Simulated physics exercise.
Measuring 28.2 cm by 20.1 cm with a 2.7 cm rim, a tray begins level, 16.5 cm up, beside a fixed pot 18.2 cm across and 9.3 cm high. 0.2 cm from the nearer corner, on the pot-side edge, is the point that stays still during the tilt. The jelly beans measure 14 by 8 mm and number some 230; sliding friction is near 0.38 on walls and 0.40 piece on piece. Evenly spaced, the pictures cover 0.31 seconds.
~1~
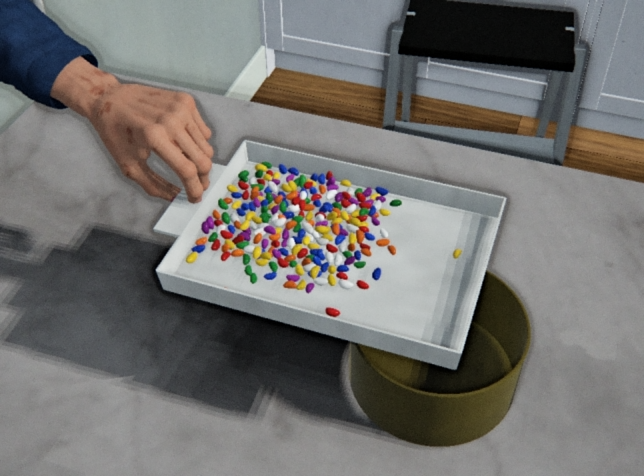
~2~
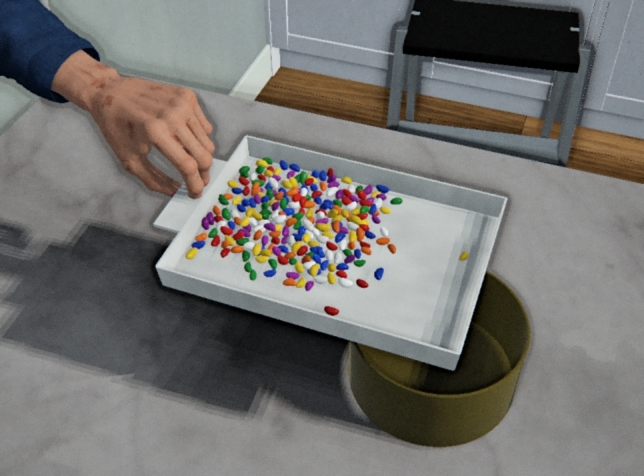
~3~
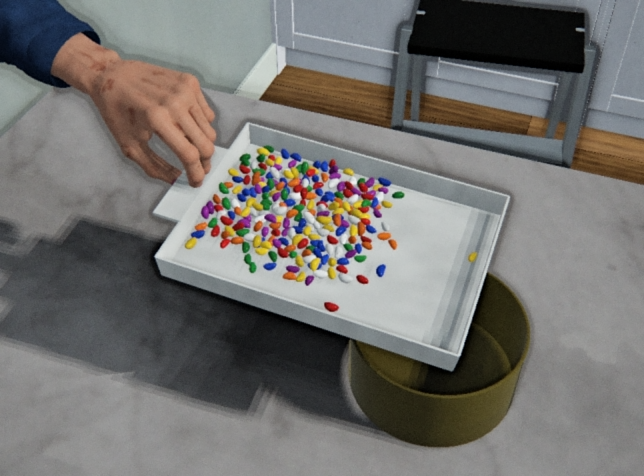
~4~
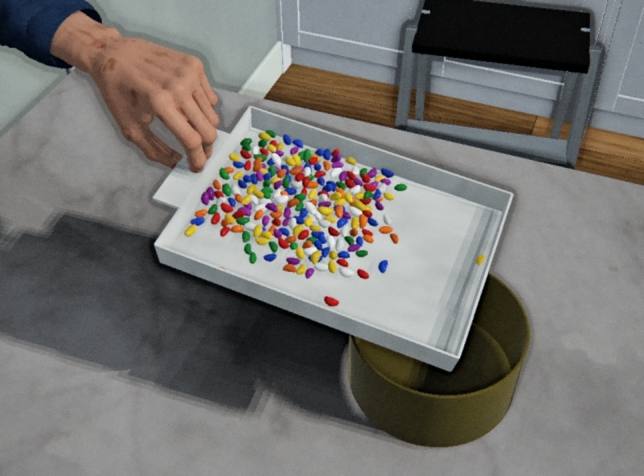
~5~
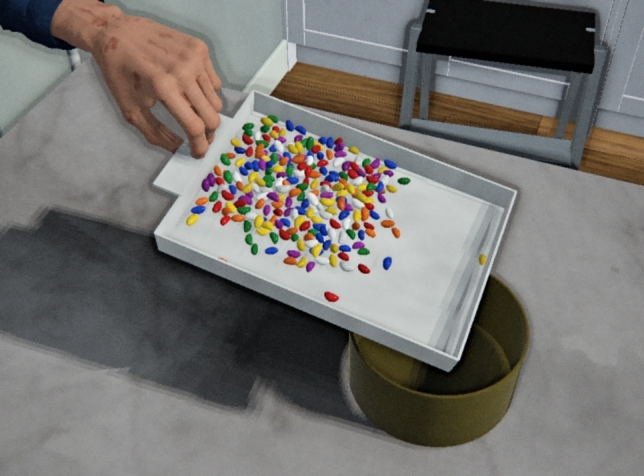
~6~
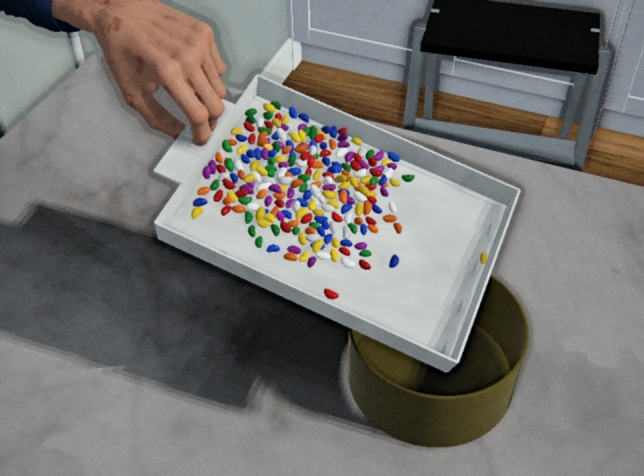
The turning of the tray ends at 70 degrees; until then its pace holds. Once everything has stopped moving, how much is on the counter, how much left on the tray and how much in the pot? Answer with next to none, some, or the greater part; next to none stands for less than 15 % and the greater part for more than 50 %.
Counter: Some; tray: The greater part; pot: Next to none.
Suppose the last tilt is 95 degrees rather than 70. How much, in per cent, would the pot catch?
It would land at about 0 percent.
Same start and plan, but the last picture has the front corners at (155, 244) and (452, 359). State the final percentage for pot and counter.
Split: Pot = 0, counter = 35.
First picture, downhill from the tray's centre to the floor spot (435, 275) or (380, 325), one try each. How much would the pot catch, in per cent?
5 and 0 %.
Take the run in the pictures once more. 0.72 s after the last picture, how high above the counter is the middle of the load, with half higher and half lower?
The halfway mark is near 22 cm.
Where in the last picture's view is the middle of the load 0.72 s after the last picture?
Near pixel (469, 326).
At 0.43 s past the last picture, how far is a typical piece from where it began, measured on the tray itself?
Around 10 centimetres.
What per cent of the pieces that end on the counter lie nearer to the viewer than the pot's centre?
90 %.
Then, 0.43 s after the last picture, tilt 41 degrees; the tray holds 100 %, the pot 0 %.
Then, 0.72 s after the last picture, tilt 59 degrees; the tray holds 90 %, the pot 0 %.
Then, 1.11 s after the last picture, tilt 70 degrees; the tray holds 65 %, the pot 0 %.
In the end, counter 40 %, tray 60 %, pot 0 %.
